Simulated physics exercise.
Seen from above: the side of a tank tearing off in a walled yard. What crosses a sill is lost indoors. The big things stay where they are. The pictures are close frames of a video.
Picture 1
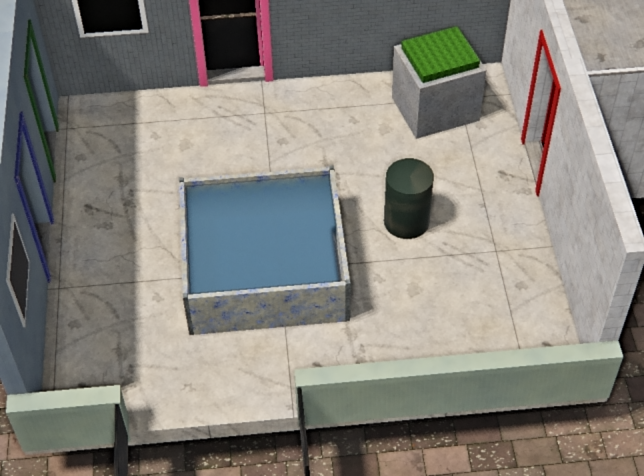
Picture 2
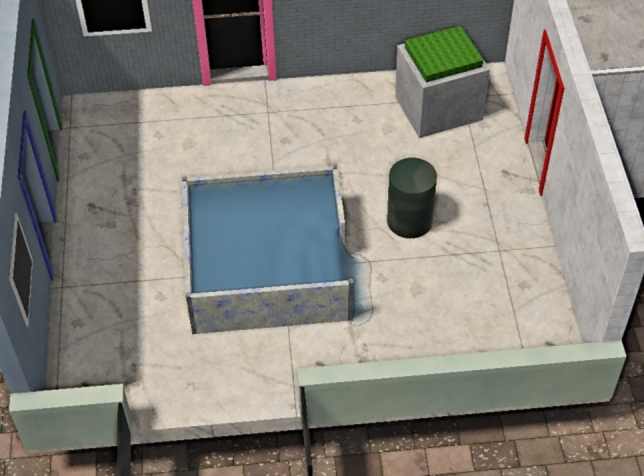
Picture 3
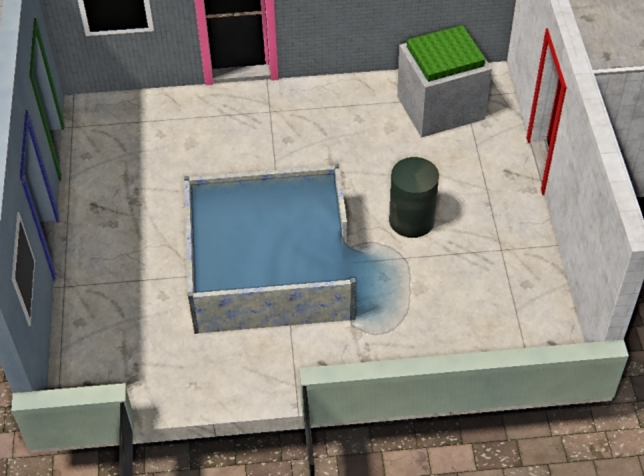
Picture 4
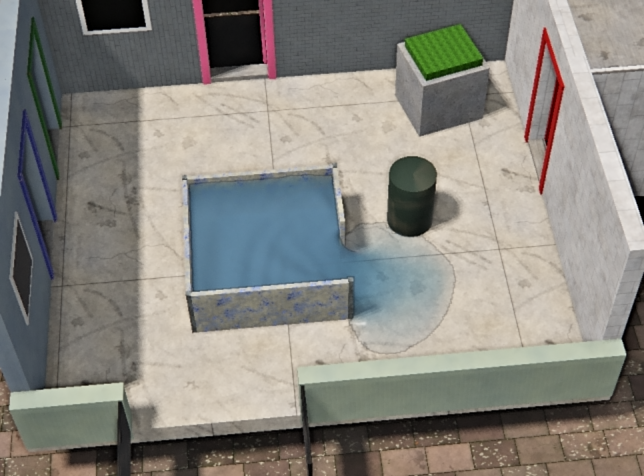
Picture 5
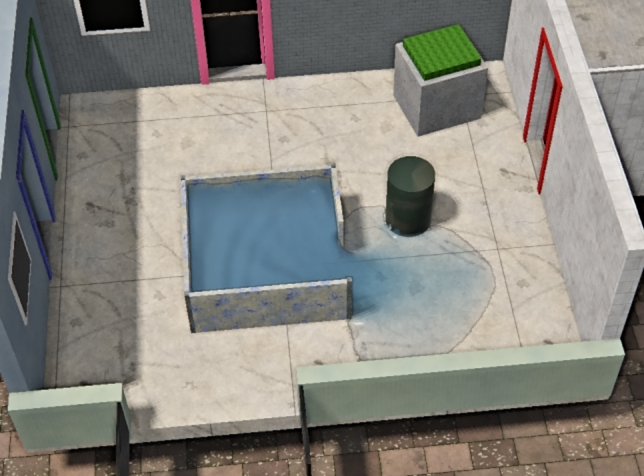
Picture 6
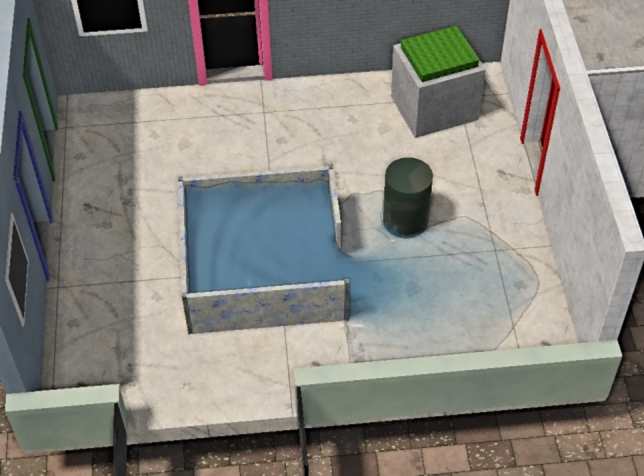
Water pours through a gap in the right side of a square tank in a walled yard, spreading across the pale paved floor in a widening puddle, reaching the base of a dark green barrel and extending further right.
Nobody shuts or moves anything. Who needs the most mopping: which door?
It is the red one.
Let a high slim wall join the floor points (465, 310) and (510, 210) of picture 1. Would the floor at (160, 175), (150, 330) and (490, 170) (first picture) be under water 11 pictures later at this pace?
In turn: Clear, not flooded, wet.
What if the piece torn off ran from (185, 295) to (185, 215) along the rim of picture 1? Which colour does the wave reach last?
Last comes the door marked red.
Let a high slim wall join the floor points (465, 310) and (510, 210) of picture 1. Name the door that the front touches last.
It is the blue one.
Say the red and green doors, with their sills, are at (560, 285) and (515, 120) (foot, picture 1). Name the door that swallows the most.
It is the door marked red.
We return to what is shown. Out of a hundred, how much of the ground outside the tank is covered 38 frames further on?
About 75 per cent.
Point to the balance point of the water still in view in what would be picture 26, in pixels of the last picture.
I would point to (387, 263).
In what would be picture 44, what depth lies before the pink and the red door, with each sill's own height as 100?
Near 40 and 190 in a hundred.
A moment on, water covers 25 % of the floor; red door not reached, green door not reached, pink door not reached, blue door not reached.
Next, water covers 25 % of the floor; red door a trickle in, green door not reached, pink door not reached, blue door not reached.
Then, water covers 35 % of the floor; red door some in, green door not reached, pink door not reached, blue door not reached.
Later, water covers 75 % of the floor; red door some in, green door not reached, pink door wet at the sill, nothing in, blue door not reached.
In the end, water covers 95 % of the floor; red door a lot in, green door some in, pink door wet at the sill, nothing in, blue door wet at the sill, nothing in; the red door has let in the most.
